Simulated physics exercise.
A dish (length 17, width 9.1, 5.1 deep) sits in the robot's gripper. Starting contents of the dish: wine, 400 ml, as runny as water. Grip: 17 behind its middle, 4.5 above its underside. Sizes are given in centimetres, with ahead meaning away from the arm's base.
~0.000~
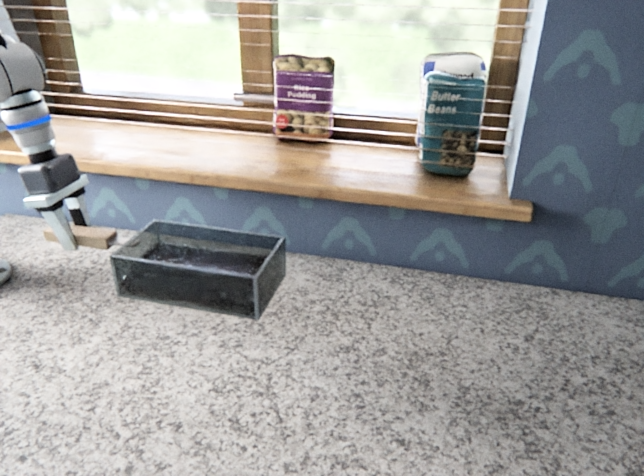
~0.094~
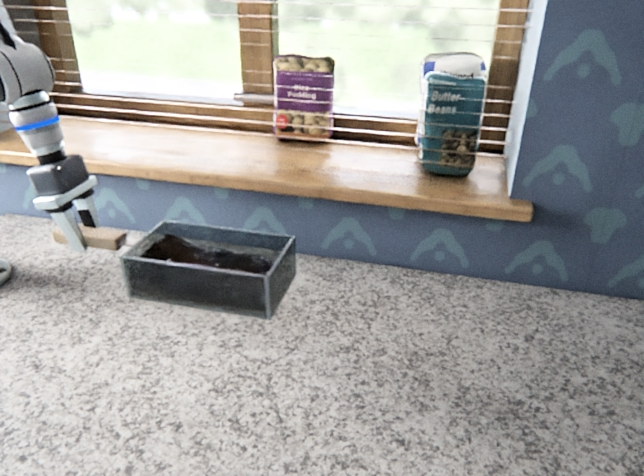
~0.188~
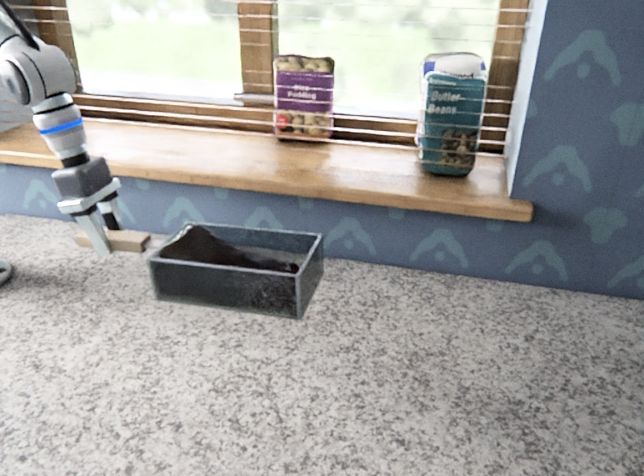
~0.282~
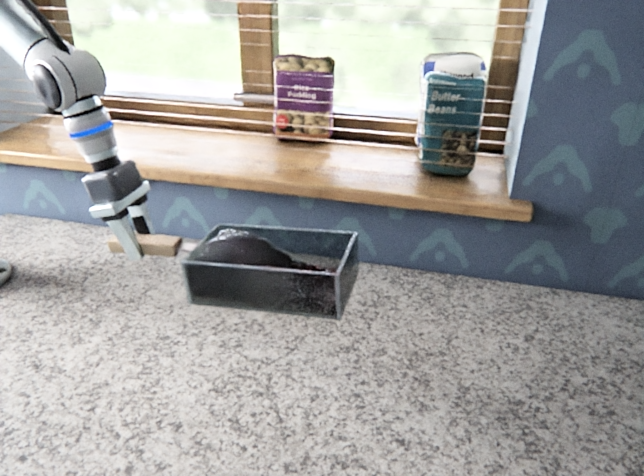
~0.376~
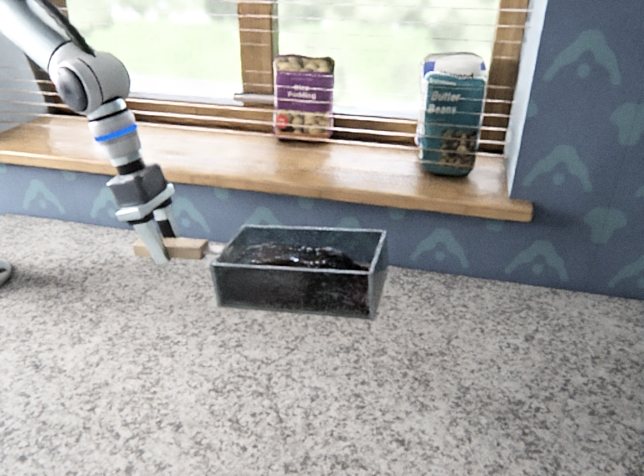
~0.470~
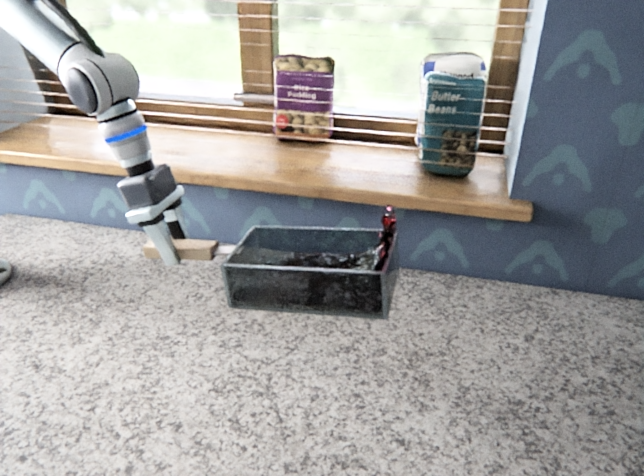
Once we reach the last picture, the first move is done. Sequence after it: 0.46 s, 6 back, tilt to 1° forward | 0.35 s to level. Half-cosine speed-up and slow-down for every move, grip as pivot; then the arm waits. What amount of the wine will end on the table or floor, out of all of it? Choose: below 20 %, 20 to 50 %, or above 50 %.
Below 20 %.
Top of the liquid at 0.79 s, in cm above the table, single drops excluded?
Up to 21 cm.
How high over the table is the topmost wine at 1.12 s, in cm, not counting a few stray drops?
Roughly 21 cm above the table.
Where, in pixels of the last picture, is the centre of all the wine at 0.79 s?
It sits close to pixel (276, 286).
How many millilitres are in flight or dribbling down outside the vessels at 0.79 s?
Roughly 15 ml.
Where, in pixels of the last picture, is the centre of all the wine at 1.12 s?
In the last picture, close to (252, 285).
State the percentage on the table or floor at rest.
I'd put it at close to 12 per cent.
After 0.79 s, level, liquid up to 22 above the table; 375 ml in the dish, 15 ml on the table or floor, 15 ml in the air or running down outside.
After 1.12 s, level, liquid up to 23 above the table; 355 ml in the dish, 30 ml on the table or floor, 15 ml in the air or running down outside.
After 1.48 s, level, liquid up to 22 above the table; 355 ml in the dish, 45 ml on the table or floor.
After 2.28 s, level, liquid up to 20 above the table; 355 ml in the dish, 45 ml on the table or floor.
At rest, 355 ml in the dish, 45 ml on the table or floor. That is 12 % on the table or floor.
